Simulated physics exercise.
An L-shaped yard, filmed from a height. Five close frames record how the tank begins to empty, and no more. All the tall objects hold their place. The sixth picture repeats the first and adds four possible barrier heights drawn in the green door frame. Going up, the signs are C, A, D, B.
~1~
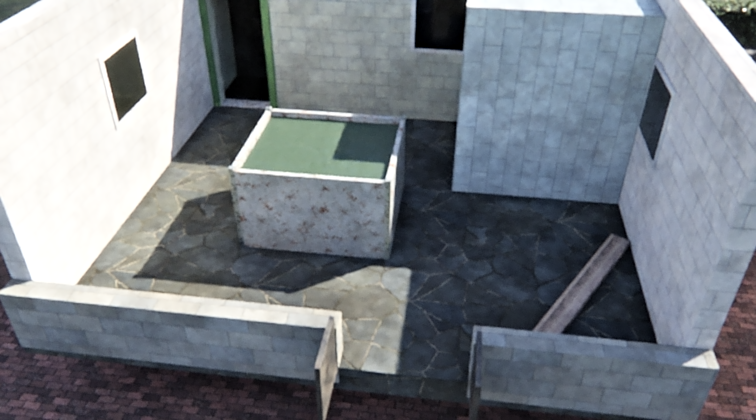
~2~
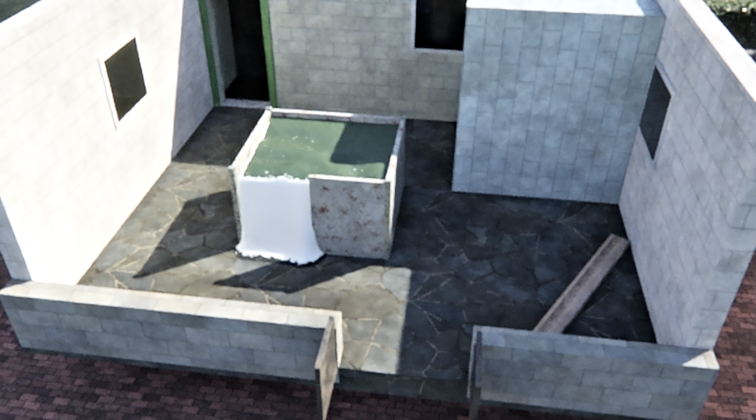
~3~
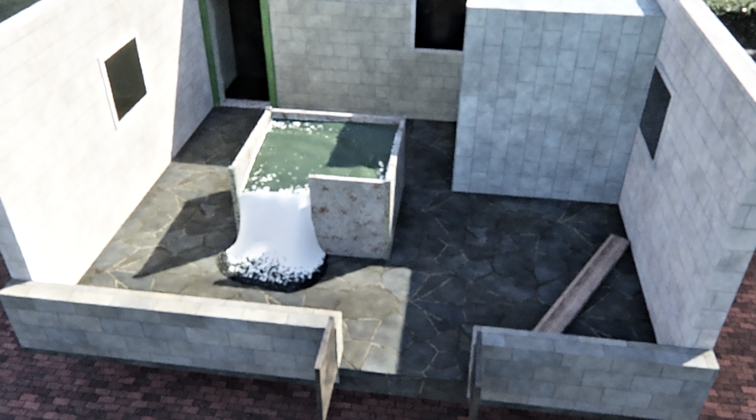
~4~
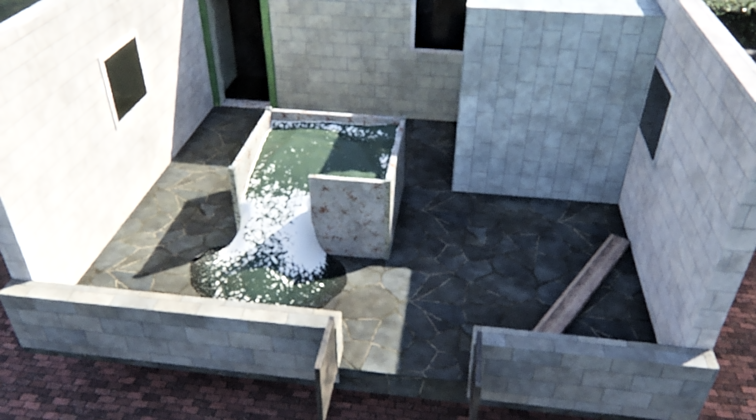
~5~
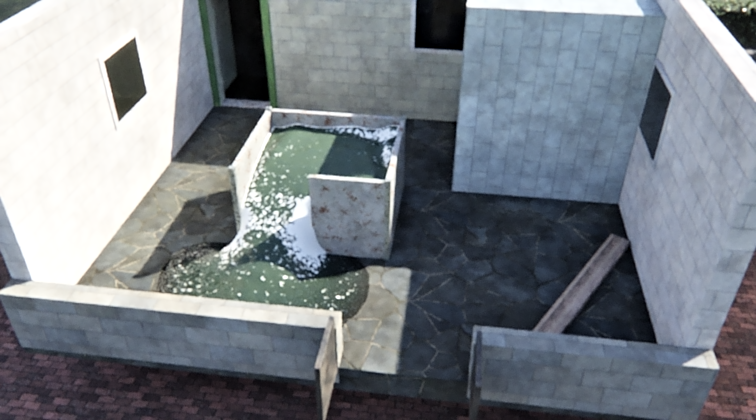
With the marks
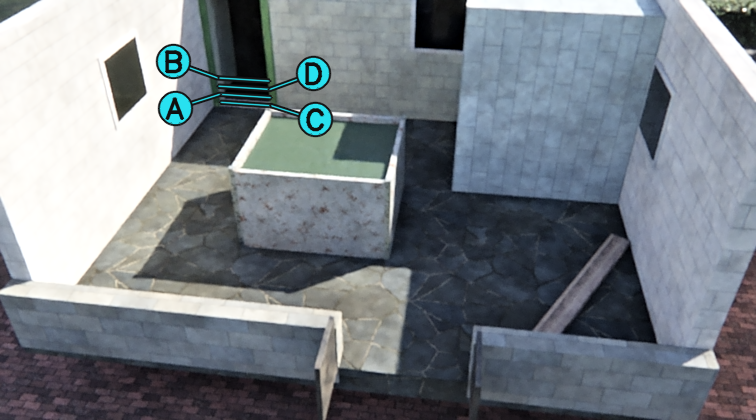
Green water fills a square, pale stone tank in a dark-paved yard between whitish block walls, seen from a height by a still camera. A green-framed doorway stands behind it, with a low front wall, an open gate and a slanting plank nearer. The left part of the tank's front opens, and white, foaming water pours through, then spreads in a widening, speckled green pool towards the low wall.
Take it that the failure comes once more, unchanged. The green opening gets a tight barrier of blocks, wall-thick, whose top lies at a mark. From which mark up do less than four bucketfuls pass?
The answer is height A.
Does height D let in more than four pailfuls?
No, not at all.
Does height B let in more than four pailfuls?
No.
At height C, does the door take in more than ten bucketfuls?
Yes, it does.
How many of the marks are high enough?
Three.
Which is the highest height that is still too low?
That would be C.
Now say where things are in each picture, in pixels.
In the first frame, water in the tank at rest, its middle at (323, 148); foot of the green doorway at (246, 107); open gate at (407, 315).
In the second frame, front seen at (315, 259), 1 % of the ground wet.
In the third frame, front seen at (285, 287), 3 % of the ground wet.
In the fourth frame, front seen at (202, 275), 6 % of the ground wet.
In the fifth frame, front seen at (172, 272), 12 % of the ground wet.
On the marked copy, A at (245, 95); B at (243, 79); C at (246, 104); D at (244, 87); from the bottom up C, A, D, B.
If A is chosen, a splash gets over, under a bucket.
If B is chosen, nothing gets over.
If C is chosen, dozens of bucketfuls pour in.
If D is chosen, nothing gets over.
